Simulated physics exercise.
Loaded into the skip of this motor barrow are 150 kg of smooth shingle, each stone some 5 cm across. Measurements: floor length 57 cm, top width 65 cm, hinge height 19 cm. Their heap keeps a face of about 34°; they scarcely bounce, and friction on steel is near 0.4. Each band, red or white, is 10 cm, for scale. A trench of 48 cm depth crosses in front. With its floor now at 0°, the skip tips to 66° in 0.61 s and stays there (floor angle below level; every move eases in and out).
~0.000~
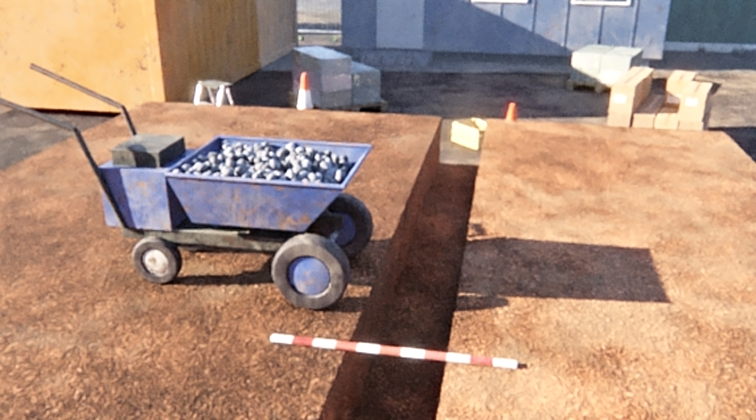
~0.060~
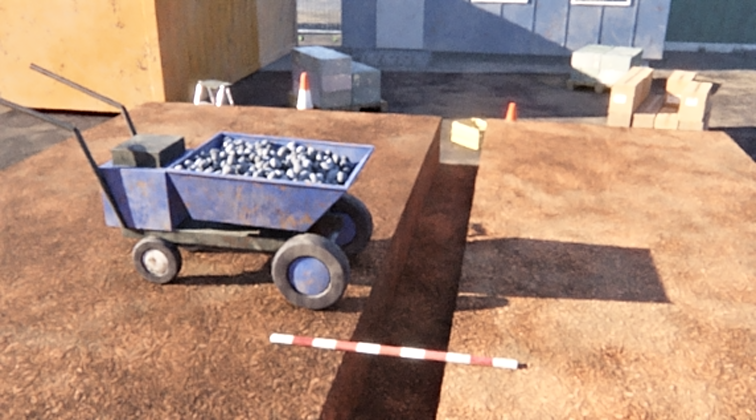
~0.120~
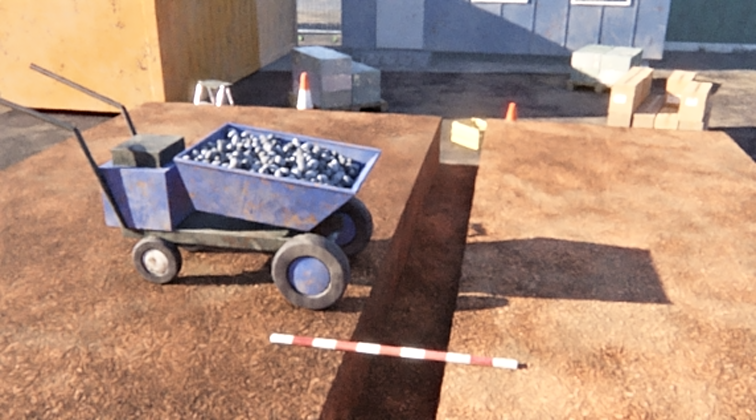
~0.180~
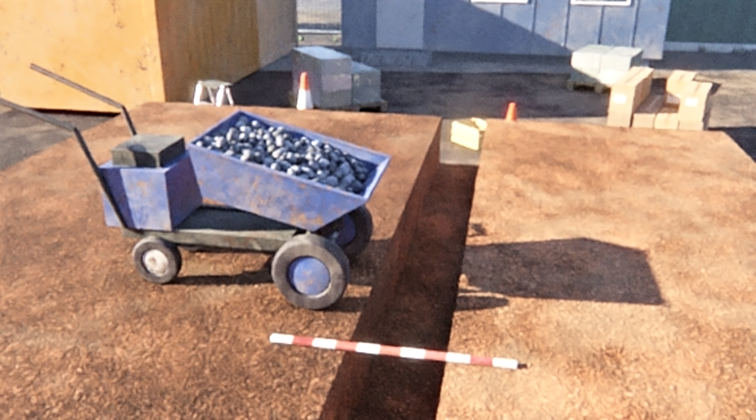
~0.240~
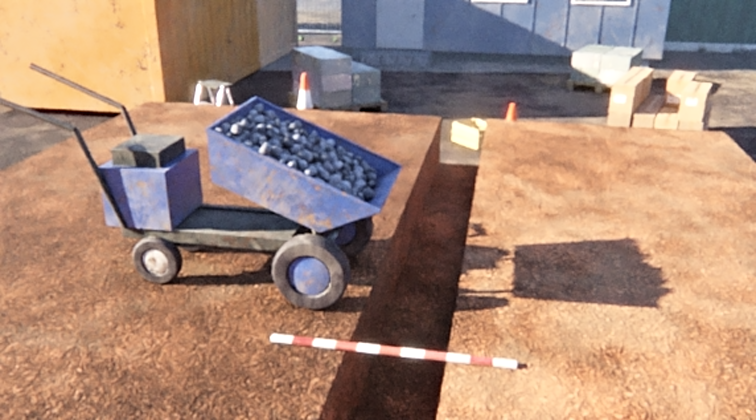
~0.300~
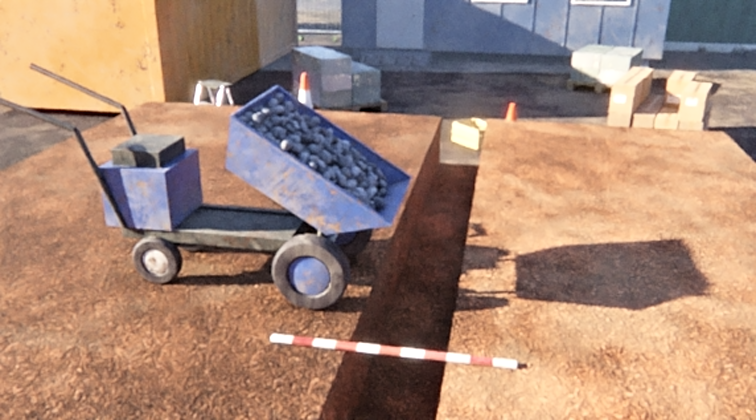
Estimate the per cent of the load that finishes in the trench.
Roughly 38 percent.
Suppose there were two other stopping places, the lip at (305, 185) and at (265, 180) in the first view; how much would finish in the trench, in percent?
From the first place around 80 per cent, from the other around 100.
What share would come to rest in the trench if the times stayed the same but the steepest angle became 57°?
Share in trench: Approx. 40%.
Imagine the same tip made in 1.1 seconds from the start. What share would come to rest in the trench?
Then roughly 50 percent.
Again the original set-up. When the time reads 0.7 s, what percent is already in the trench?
At that moment: Approx. 15 %.
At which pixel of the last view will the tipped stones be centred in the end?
Roughly at pixel (489, 291).
After 0.5 s the floor is at 56°; 100 % in the skip; the foremost stones are at (409, 227).
After 0.7 s the floor is at 66°; 73 % in the skip, 15 % in the trench, 13 % past the trench; the foremost stones are at (489, 299).
After 1.1 s the floor is at 66°; 16 % in the skip, 23 % in the trench, 61 % past the trench; the foremost stones are at (645, 300).
After 3.0 s the floor is at 66°; 0 % in the skip, 38 % in the trench, 62 % past the trench; the foremost stones are past the picture's edge.
